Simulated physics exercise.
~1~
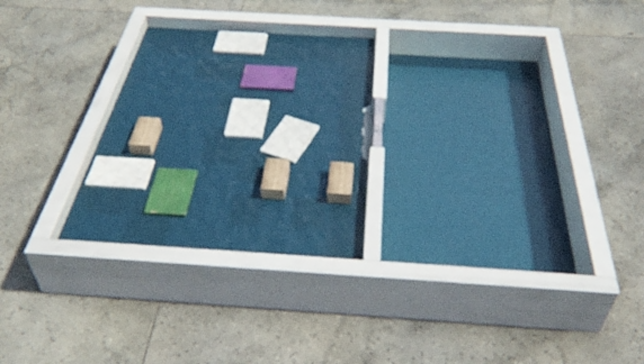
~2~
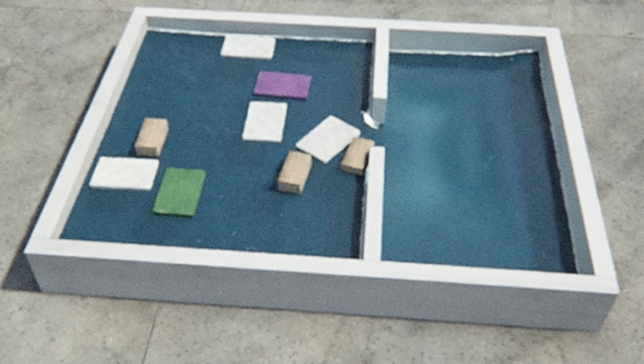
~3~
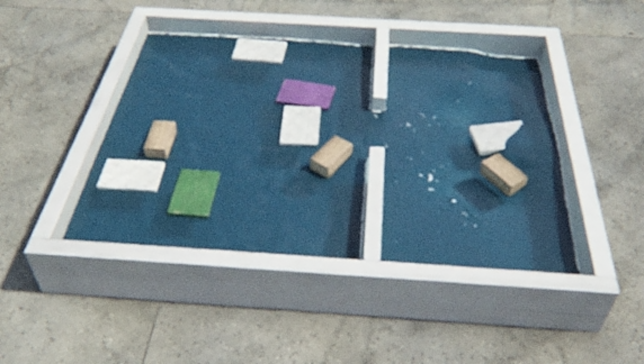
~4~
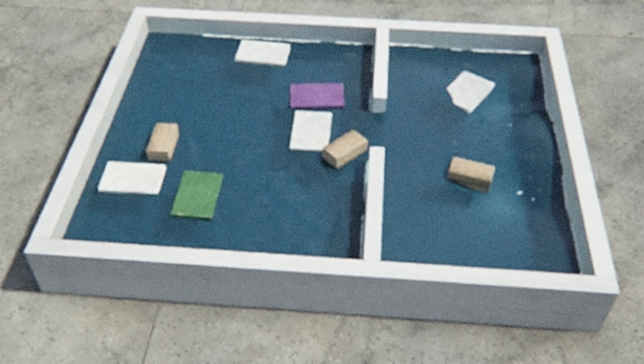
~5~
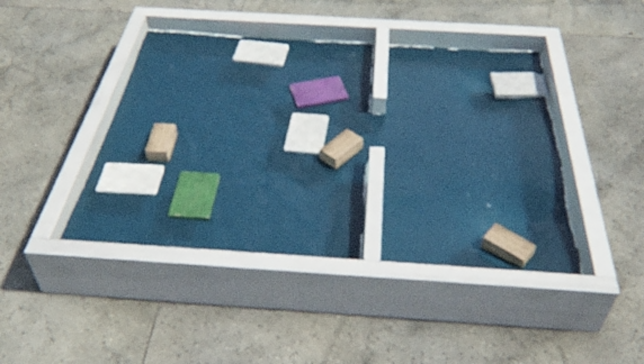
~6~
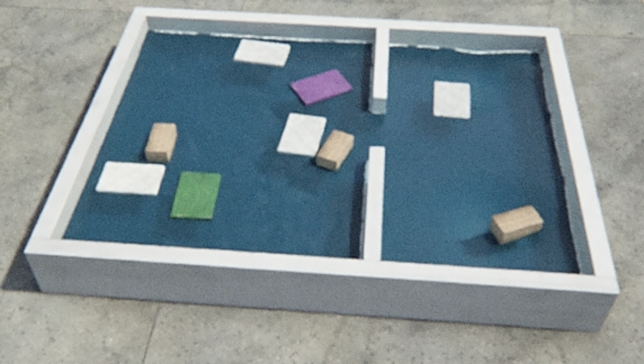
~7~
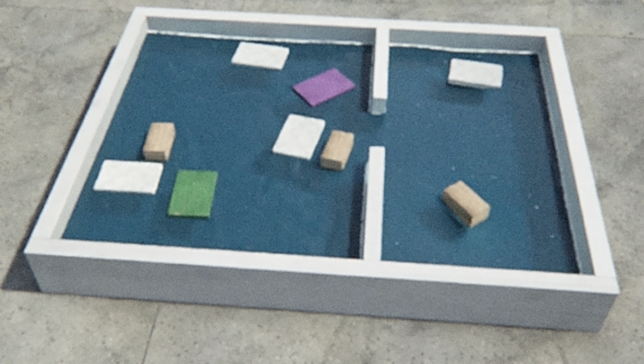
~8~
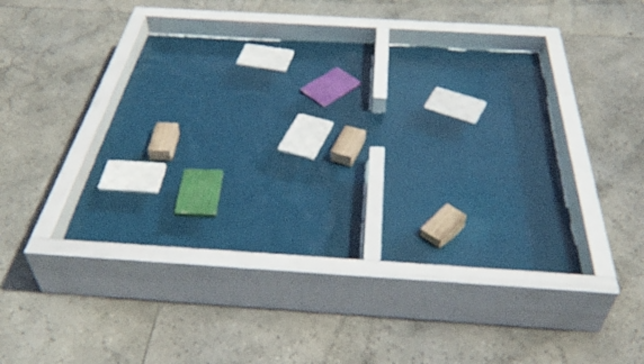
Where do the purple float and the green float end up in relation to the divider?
Neither one gets past the divider. The purple float drifts a little toward it but stays on the left side, and the green float also remains on the left, close to where it began.
